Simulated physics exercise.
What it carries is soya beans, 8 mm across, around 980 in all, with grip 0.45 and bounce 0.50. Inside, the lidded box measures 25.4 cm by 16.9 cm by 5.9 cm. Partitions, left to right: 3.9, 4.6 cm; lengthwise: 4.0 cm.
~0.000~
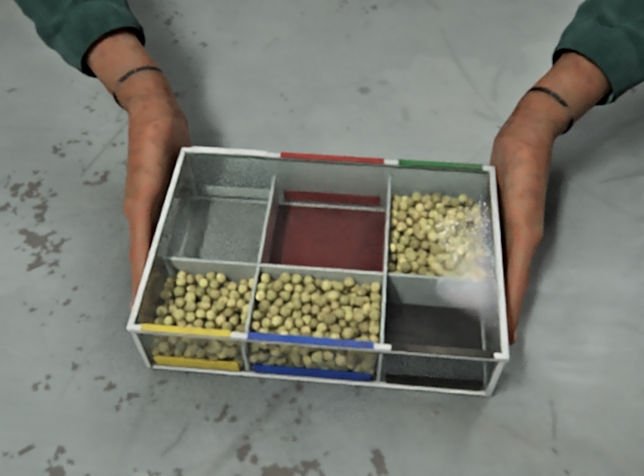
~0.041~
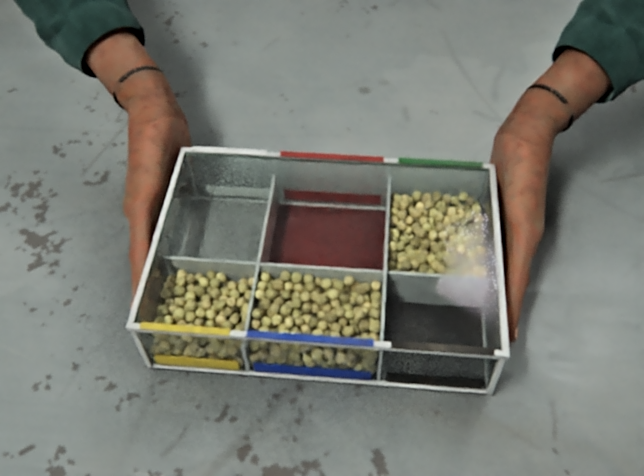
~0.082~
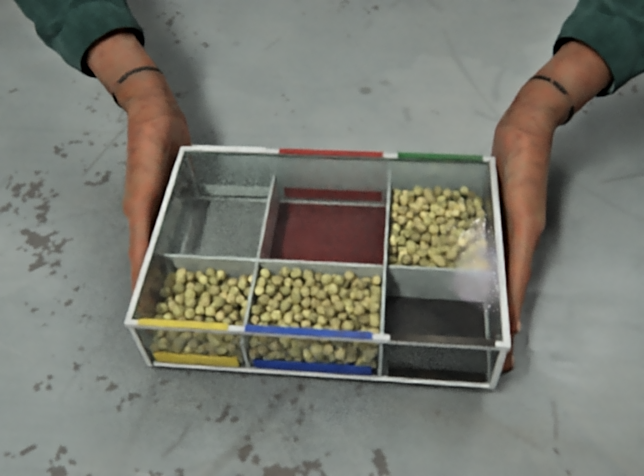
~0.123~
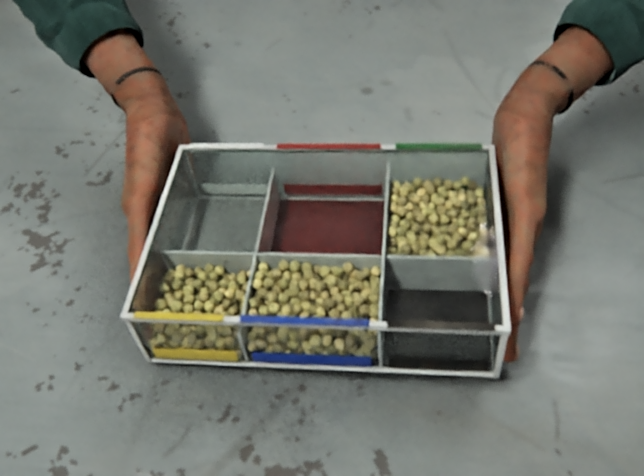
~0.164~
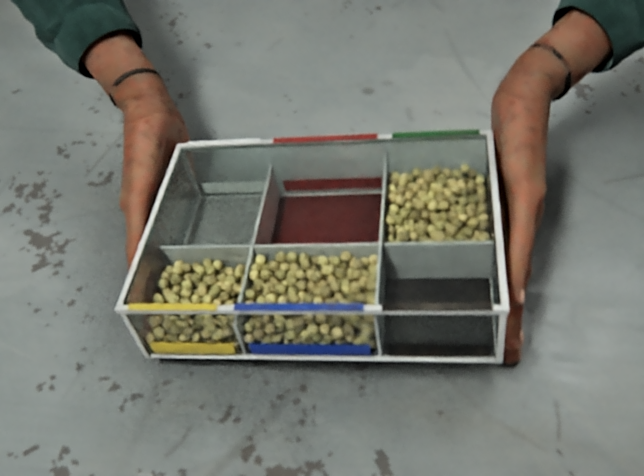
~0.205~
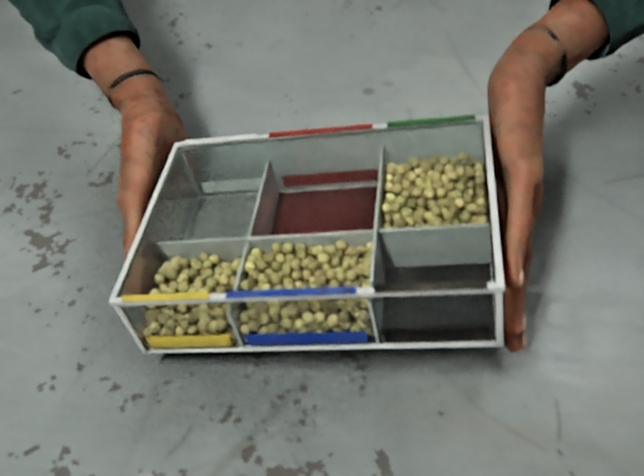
On a mottled grey surface, two hands hold a clear, lidded box with six compartments, three containing pale beans, nearly still at first, then tilt it, raising its right side while the beans remain in their compartments.
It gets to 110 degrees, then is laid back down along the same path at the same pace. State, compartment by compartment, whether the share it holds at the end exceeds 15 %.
Red compartment: Does not exceed; blue compartment: Does not exceed; green compartment: Exceeds; yellow compartment: Exceeds; white compartment: Exceeds; black compartment: Does not exceed.
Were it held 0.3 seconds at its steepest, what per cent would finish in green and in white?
Final amounts, green 40% and white 30%.
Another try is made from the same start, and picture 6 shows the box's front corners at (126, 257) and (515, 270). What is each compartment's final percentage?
By the end, red has 20%, blue has 10%, green has 40%, yellow has 5%, white has 25% and black has 0%.
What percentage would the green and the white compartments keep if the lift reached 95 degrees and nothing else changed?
Shares: Green 40, white 30, in per cent.
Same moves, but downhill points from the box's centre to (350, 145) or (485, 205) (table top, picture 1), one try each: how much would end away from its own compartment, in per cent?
Estimate: Some 55 % and some 35 % respectively.
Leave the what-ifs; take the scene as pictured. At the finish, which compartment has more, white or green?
The green compartment.
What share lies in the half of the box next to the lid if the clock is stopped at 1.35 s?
60 per cent, give or take.
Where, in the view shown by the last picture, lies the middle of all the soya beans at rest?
Once everything settles, the centre is around (265, 248).
After 1.35 s, tilt 110 degrees; blue 20 %, green 40 %, yellow 25 %, white 20 %.
After 2.11 s, tilt 50 degrees; blue 10 %, green 40 %, yellow 20 %, white 30 %.
Then, at 2.89 s, tilt 0 degrees; blue 10 %, green 40 %, yellow 20 %, white 30 %.
In the end, at 3.6 s, red 0 %, blue 10 %, green 40 %, yellow 20 %, white 30 %, black 0 %.
